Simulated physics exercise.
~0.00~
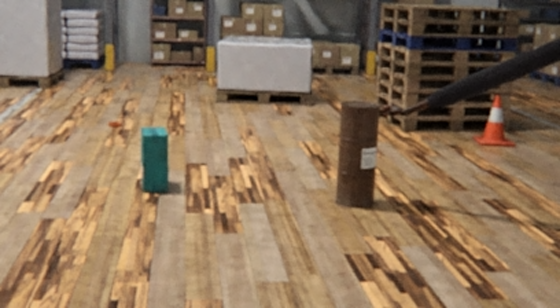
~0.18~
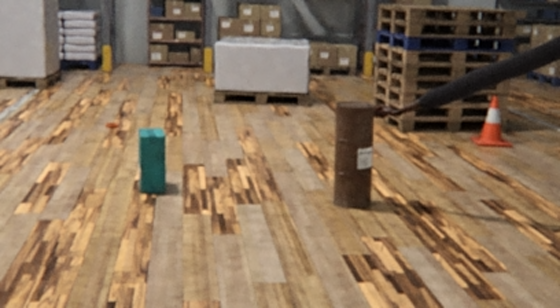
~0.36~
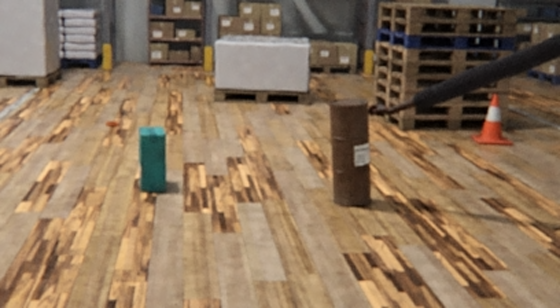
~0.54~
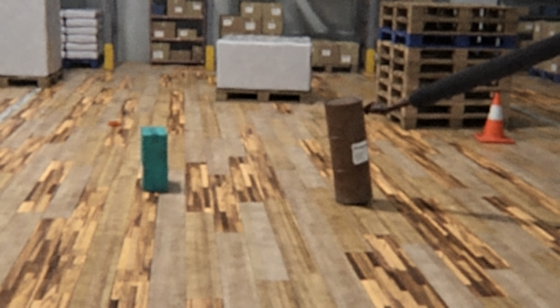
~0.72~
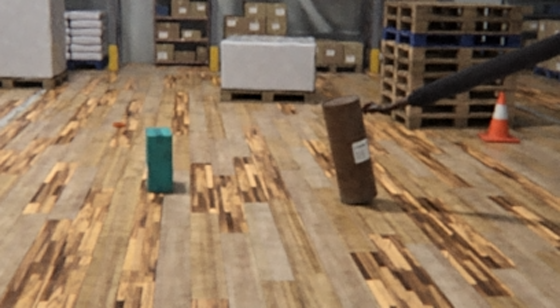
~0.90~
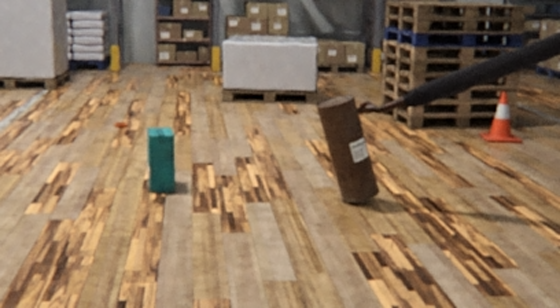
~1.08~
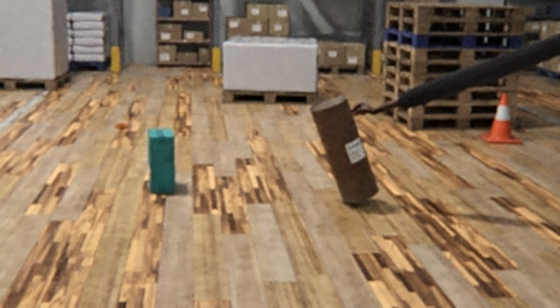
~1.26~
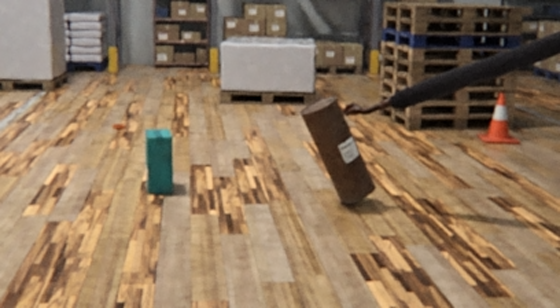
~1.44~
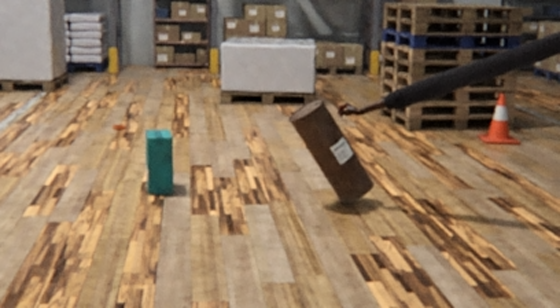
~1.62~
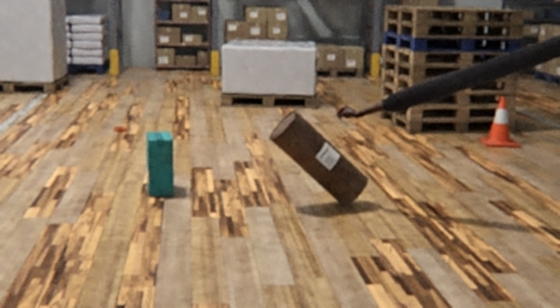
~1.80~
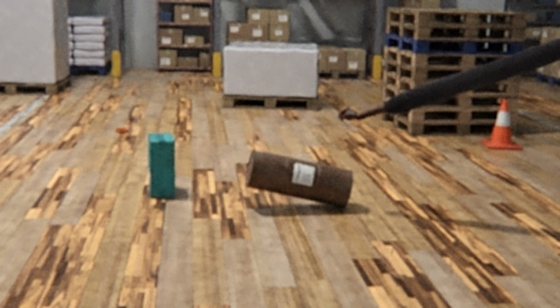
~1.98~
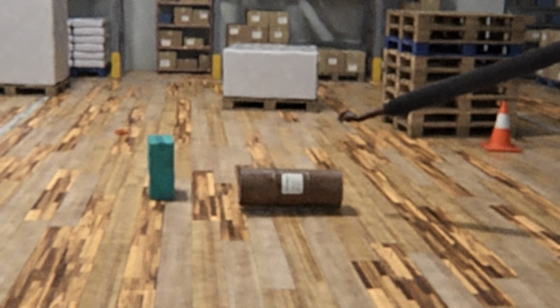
Brown drum tipping left as a dark pole pushes its top, then toppling onto its side near an upright turquoise box.
